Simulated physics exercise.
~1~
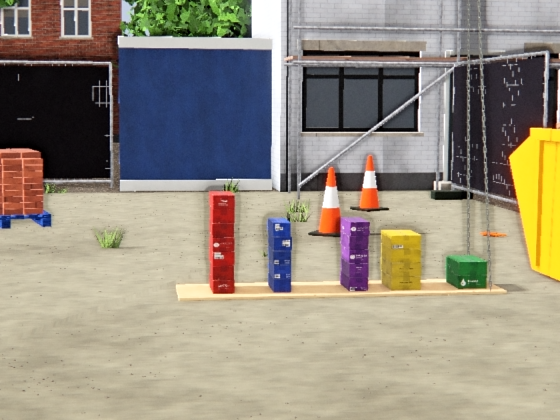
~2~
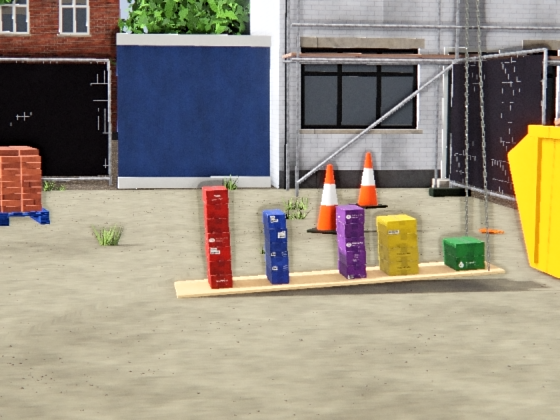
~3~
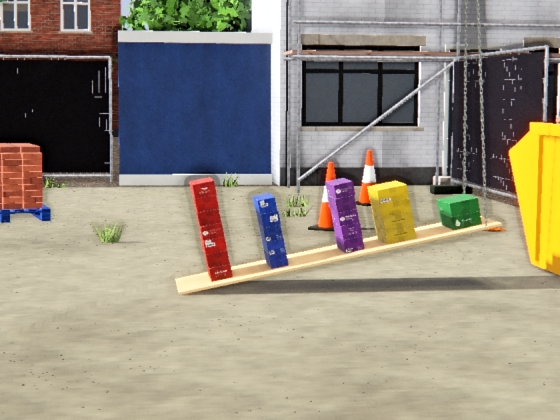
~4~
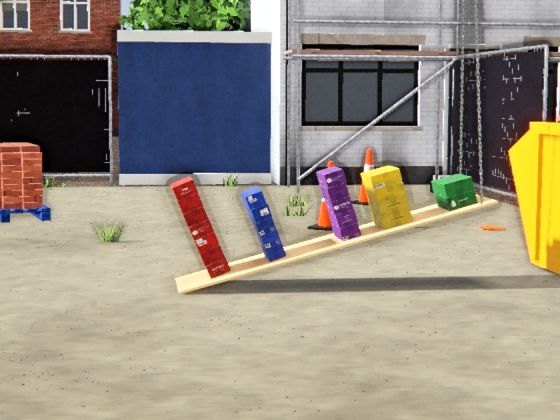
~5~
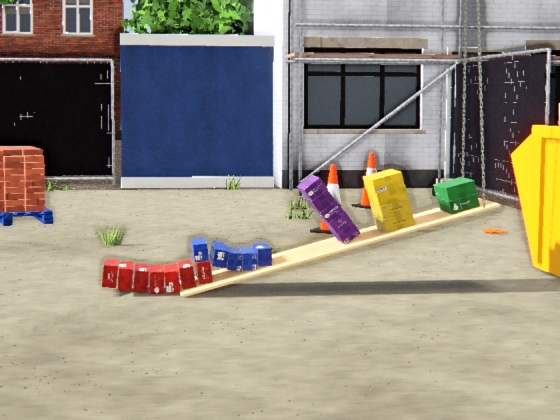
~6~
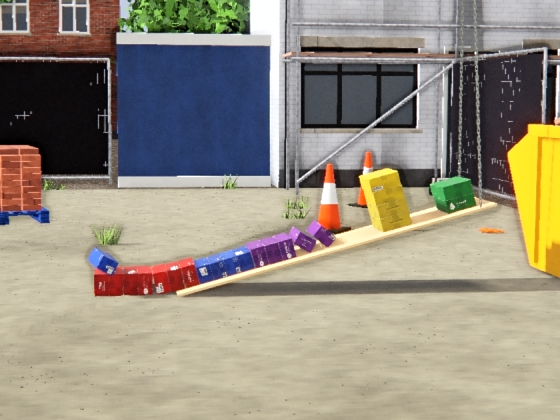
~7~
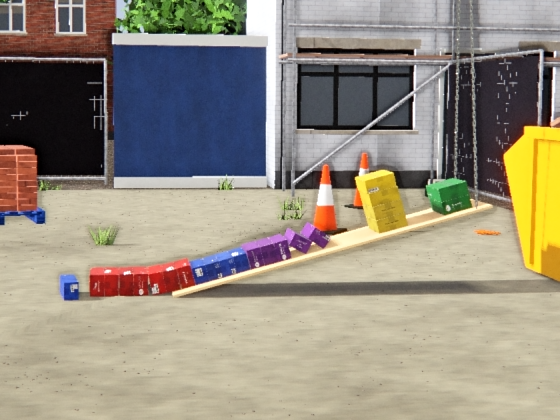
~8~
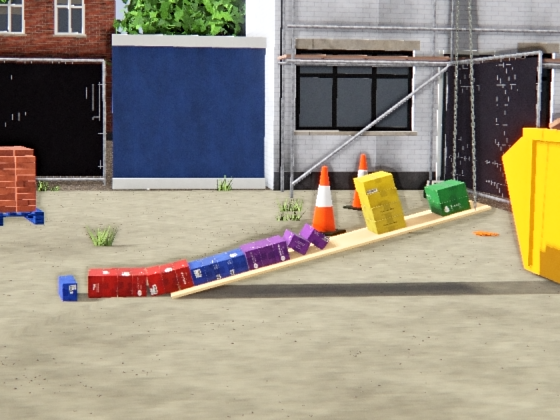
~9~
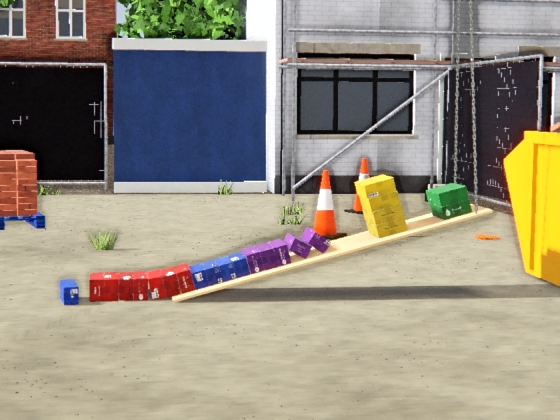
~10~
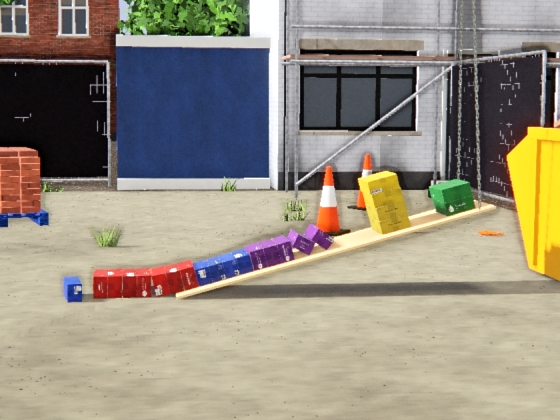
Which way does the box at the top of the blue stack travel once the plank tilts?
It moves to the left, tumbling over the fallen red boxes and ending on the ground just beyond them.
